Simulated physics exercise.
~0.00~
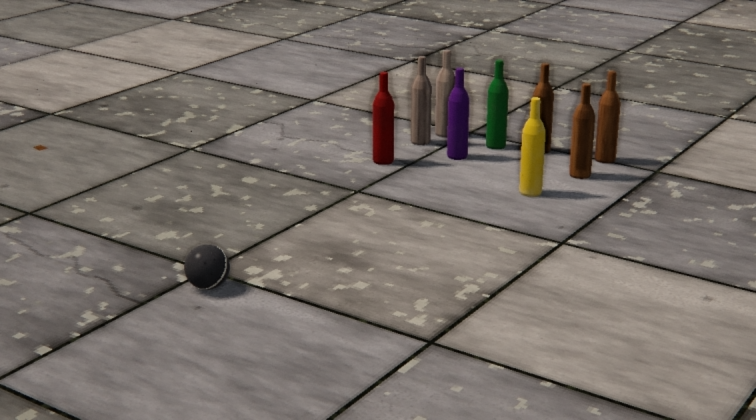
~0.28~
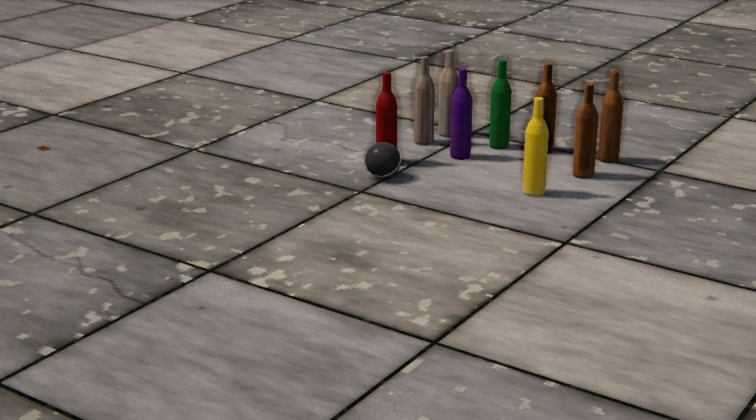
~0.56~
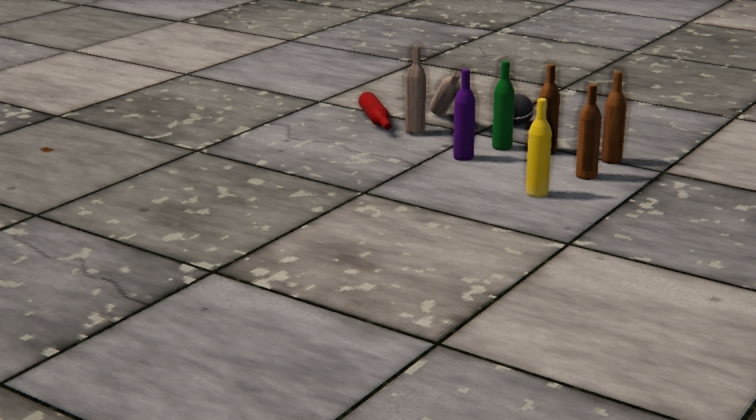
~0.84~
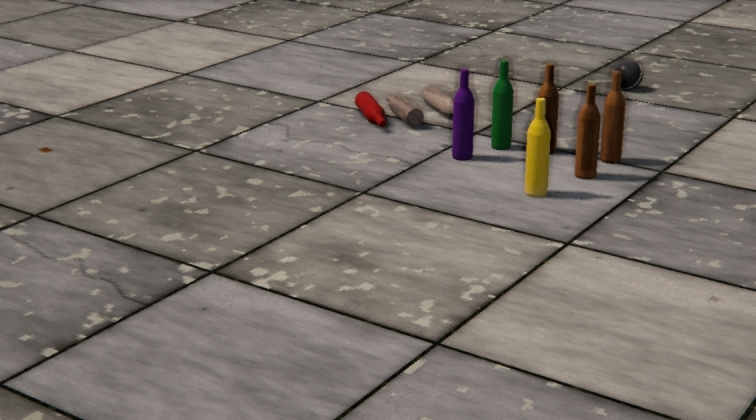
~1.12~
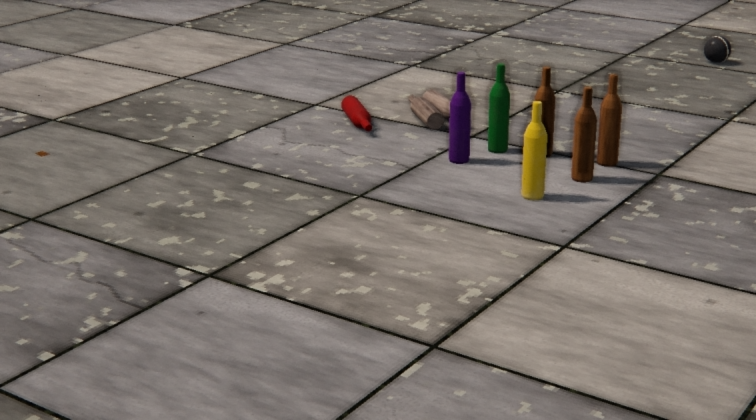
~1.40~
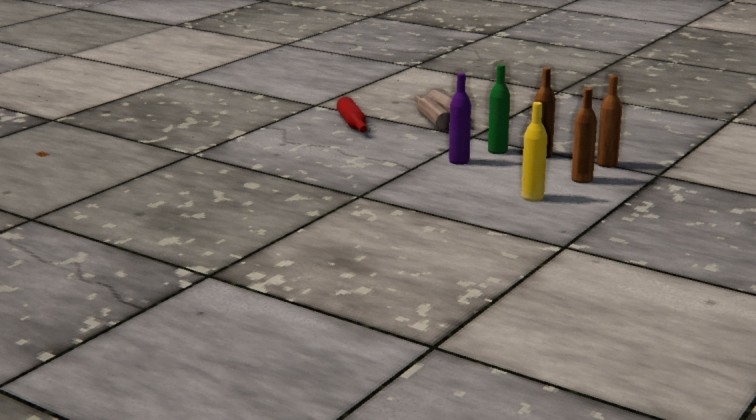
On a tiled floor, a dark ball rolls into bottle-shaped skittles, toppling the red and two pale ones before rolling out of view.
